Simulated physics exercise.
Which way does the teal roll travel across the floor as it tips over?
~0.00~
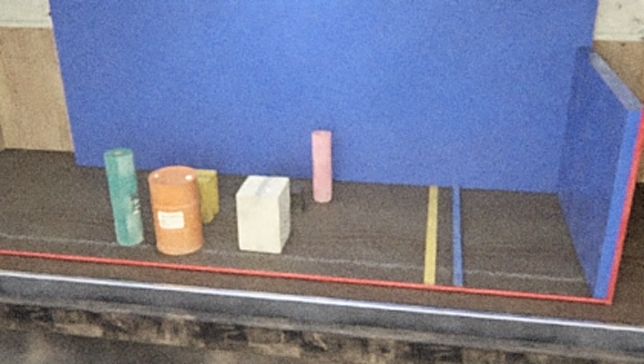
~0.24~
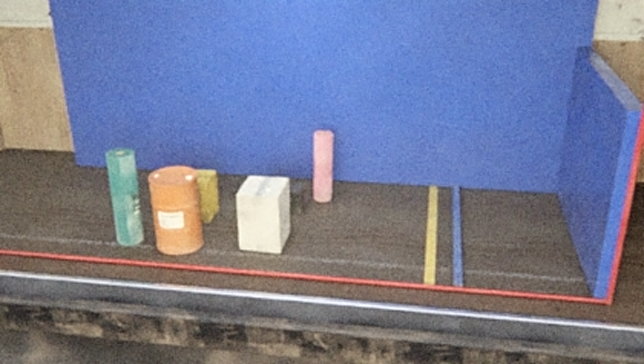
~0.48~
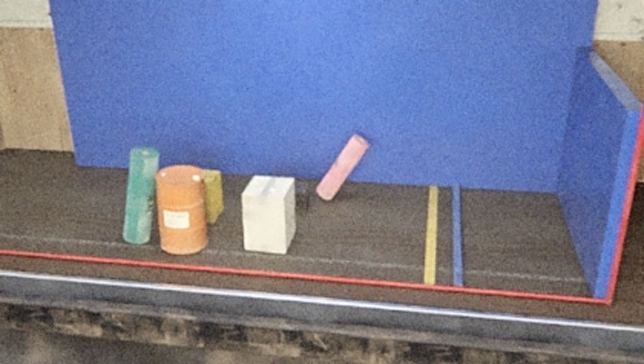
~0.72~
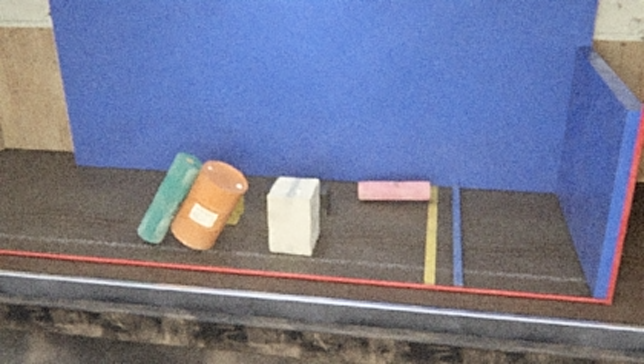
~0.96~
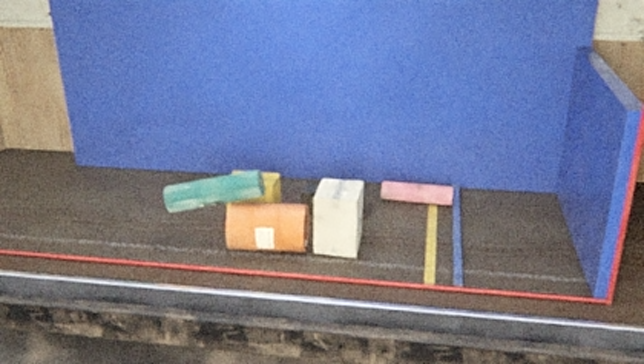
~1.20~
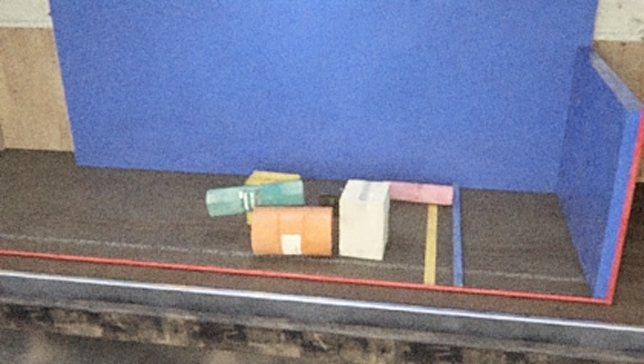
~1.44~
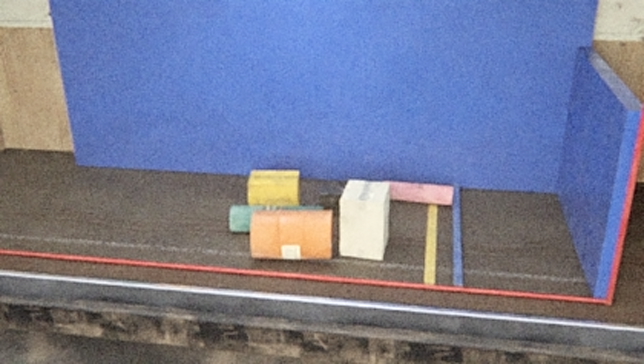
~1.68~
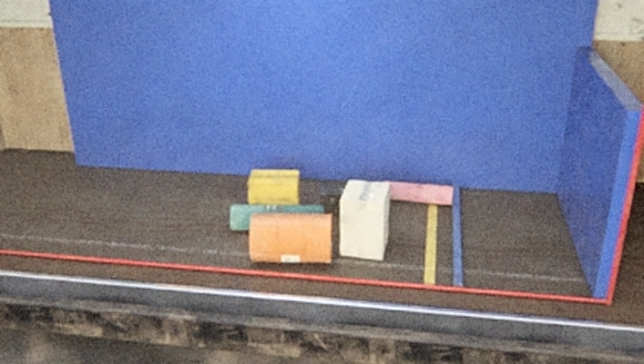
The teal roll moves to the right, ending up on its side behind the orange drum.
Pink roll, teal roll and orange drum toppling as the load slides right, all stopping short of the yellow line.
